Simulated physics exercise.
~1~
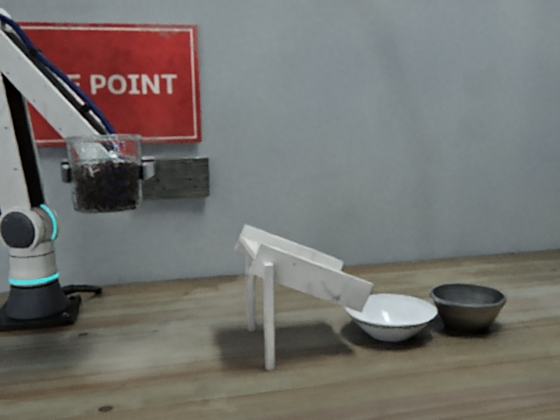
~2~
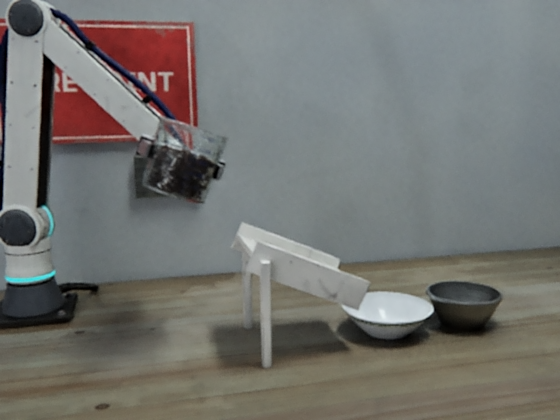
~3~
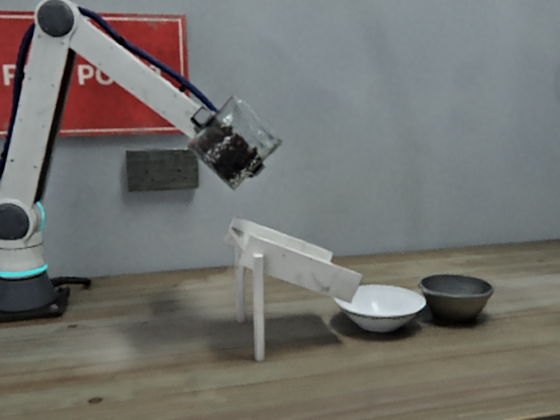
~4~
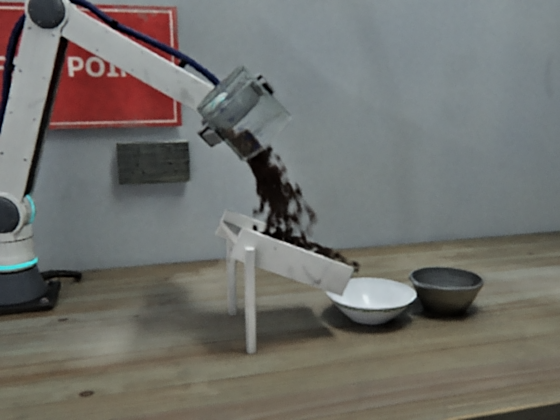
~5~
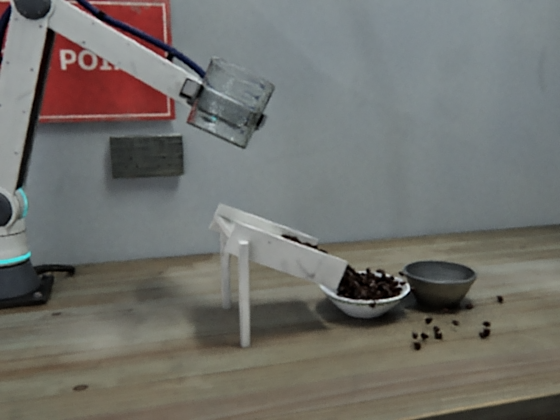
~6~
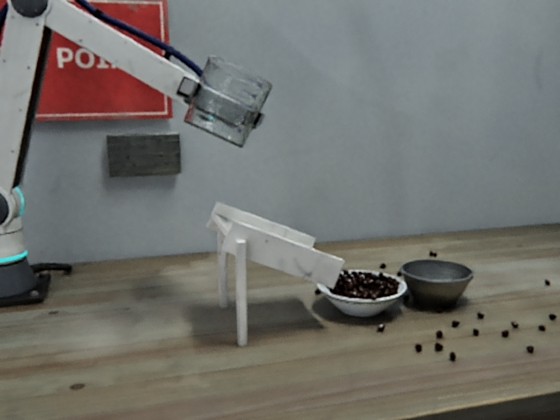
A robot arm tips dark beans down a white chute into a bowl, scattering some.
